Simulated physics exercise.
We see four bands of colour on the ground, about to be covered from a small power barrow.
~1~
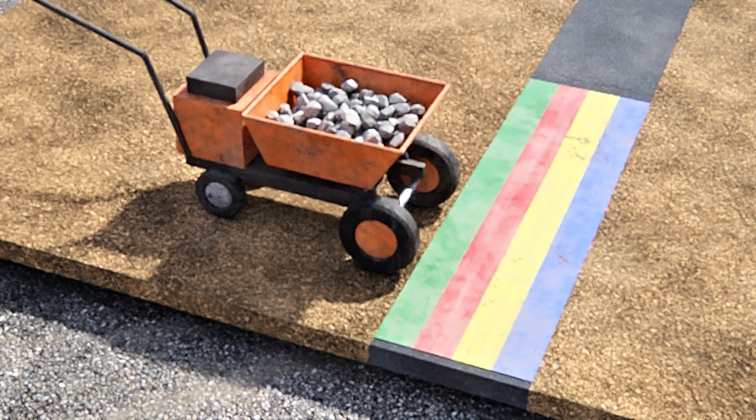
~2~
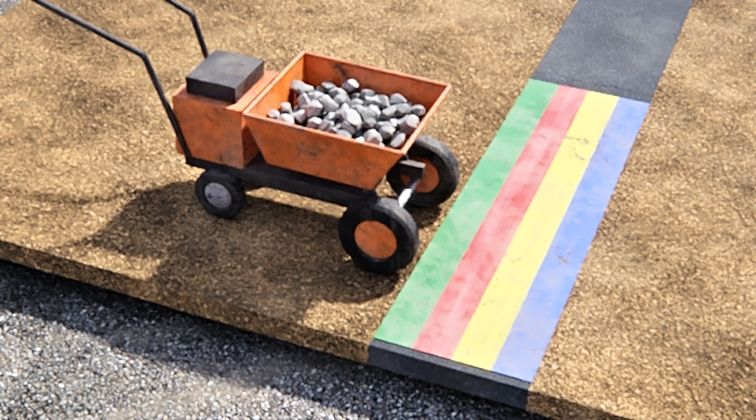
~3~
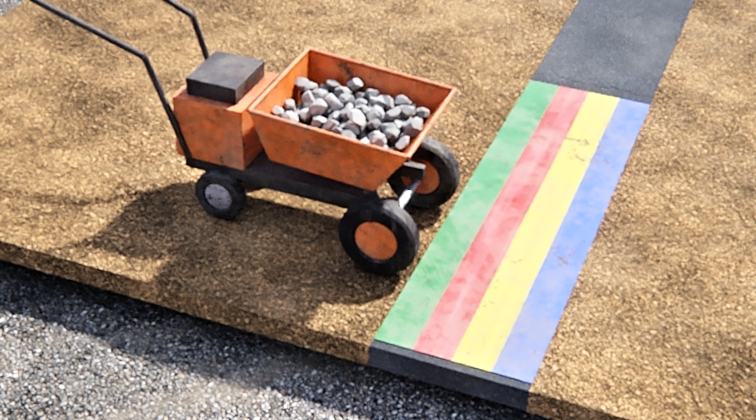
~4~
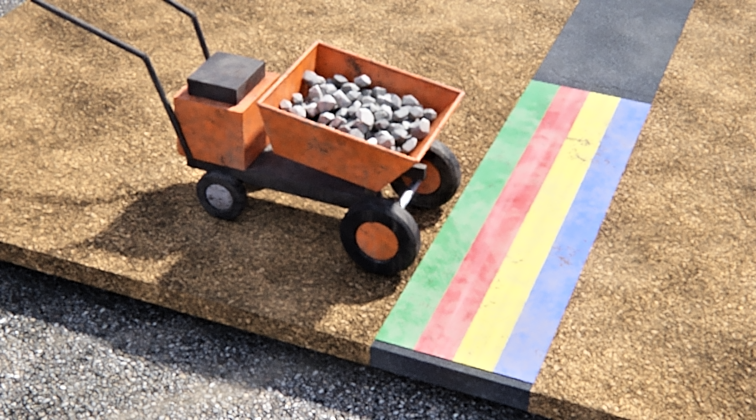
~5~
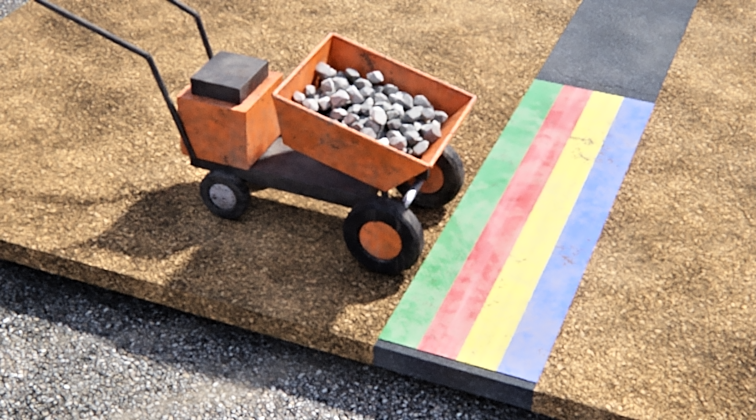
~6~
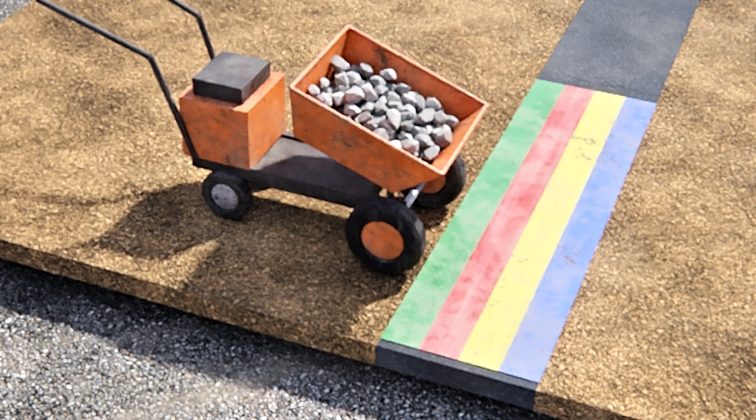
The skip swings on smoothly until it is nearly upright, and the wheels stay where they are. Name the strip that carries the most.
Most covered: The yellow band.
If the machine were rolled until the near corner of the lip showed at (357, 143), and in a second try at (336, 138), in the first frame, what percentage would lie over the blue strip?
First some 10, then 10 per cent.
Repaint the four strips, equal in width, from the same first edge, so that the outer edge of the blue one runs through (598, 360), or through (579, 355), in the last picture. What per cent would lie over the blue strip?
First some 10, then 20 per cent.
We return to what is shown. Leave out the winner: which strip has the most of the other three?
In second place: The blue strip.
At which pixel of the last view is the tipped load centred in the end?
Close to (539, 262).
Soon, skip tipped steeply; all in the skip.
A while on, skip tipped steeply; nearly all in the skip; a small part over the yellow strip; a stray few over the blue strip; a stray few falling.
Towards the end, skip tipped right over; about half in the skip; a stray few over the green strip; a stray few over the red strip; about a quarter over the yellow strip; about a quarter over the blue strip; a small part off the paint.
Finally, skip tipped right over; about a quarter in the skip; a stray few over the green strip; a small part over the red strip; about a third over the yellow strip; about a quarter over the blue strip; a small part off the paint.
